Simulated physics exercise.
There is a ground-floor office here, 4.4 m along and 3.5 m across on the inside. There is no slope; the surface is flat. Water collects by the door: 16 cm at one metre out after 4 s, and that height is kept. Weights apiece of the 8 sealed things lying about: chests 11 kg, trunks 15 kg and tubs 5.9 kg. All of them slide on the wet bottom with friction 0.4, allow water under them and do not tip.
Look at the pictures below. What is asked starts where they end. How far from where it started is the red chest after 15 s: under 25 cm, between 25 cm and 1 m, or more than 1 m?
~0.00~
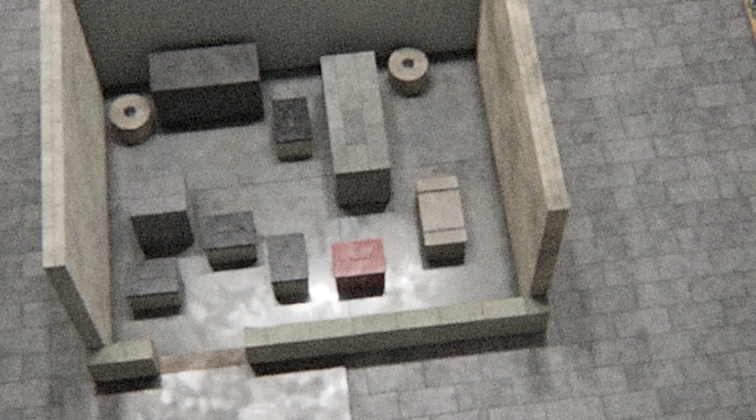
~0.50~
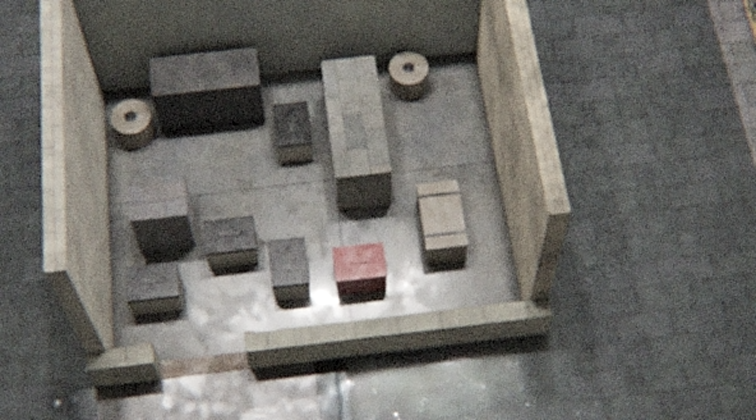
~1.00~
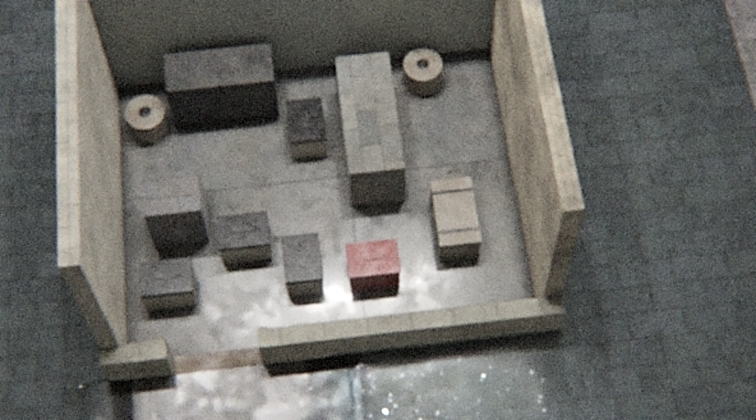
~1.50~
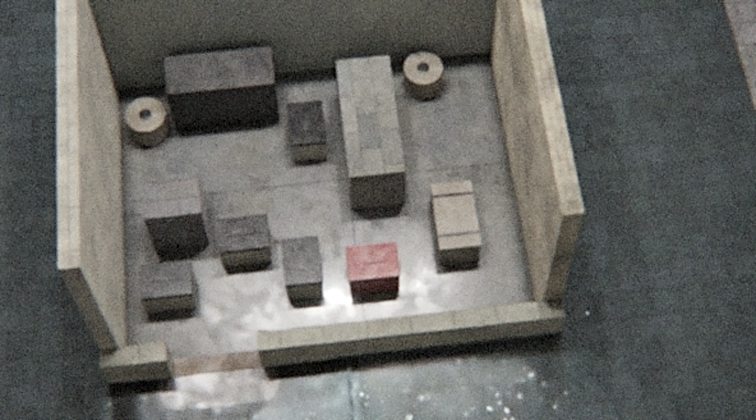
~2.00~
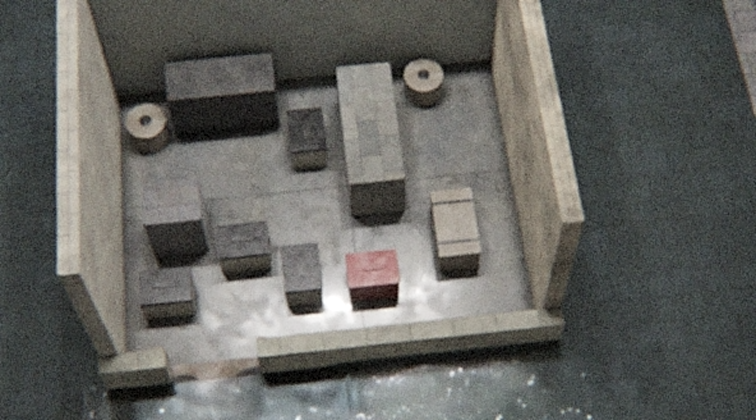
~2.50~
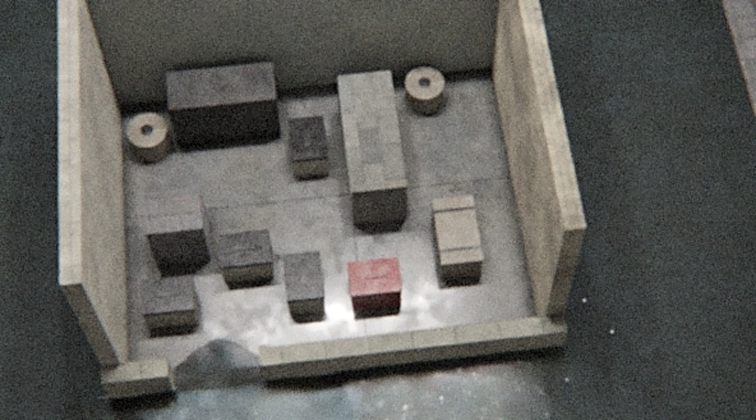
Between 25 cm and 1 m.
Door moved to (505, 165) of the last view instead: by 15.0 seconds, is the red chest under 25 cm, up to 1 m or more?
That would leave the red chest a long way off.
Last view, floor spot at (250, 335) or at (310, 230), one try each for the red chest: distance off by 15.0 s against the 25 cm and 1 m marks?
I'd expect it to get swept far off the first time and to get swept far off the second time.
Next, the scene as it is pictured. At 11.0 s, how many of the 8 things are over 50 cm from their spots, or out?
2 in all.
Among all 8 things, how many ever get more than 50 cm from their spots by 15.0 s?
That adds up to 4.
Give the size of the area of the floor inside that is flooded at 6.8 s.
Somewhere around 8.0 m2, roughly.
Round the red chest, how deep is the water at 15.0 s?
Roughly 5 cm at that moment.
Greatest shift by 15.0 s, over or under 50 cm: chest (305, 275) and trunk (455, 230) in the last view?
Well, one by one it's not bigger, then not bigger.
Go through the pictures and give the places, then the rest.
The red chest at (359, 258), on the bottom; 0.0 m2 under water; 0 of 8 have shifted, in the first picture.
The red chest at (360, 262) rests on the ground; water covers 0.0 m2; 0 of 8 have shifted, in the second picture.
The red chest at (373, 258), on the bottom; 0.0 m2 under water; 0 of 8 have shifted, in the third picture.
The red chest at (373, 261), on the bottom; water covers 0.0 m2; 0 of 8 have shifted, in the fourth picture.
The red chest at (373, 268), on the bottom; 0.0 m2 under water; 0 of 8 have shifted, in the fifth picture.
The red chest at (375, 276) rests on the ground; 0.2 m2 under water; 0 of 8 have shifted, in the sixth picture.
After 3.5 s the red chest is near (375, 276), 0.0 m from its start, aground; 0 afloat.
After 6.8 s the red chest is near (375, 276), 0.0 m from its start, aground; 1 afloat.
After 11.0 s the red chest is near (375, 276), 0.0 m from its start, aground; 4 afloat.
After 15.0 s the red chest is near (392, 309), 0.4 m from its start, afloat; 7 afloat.
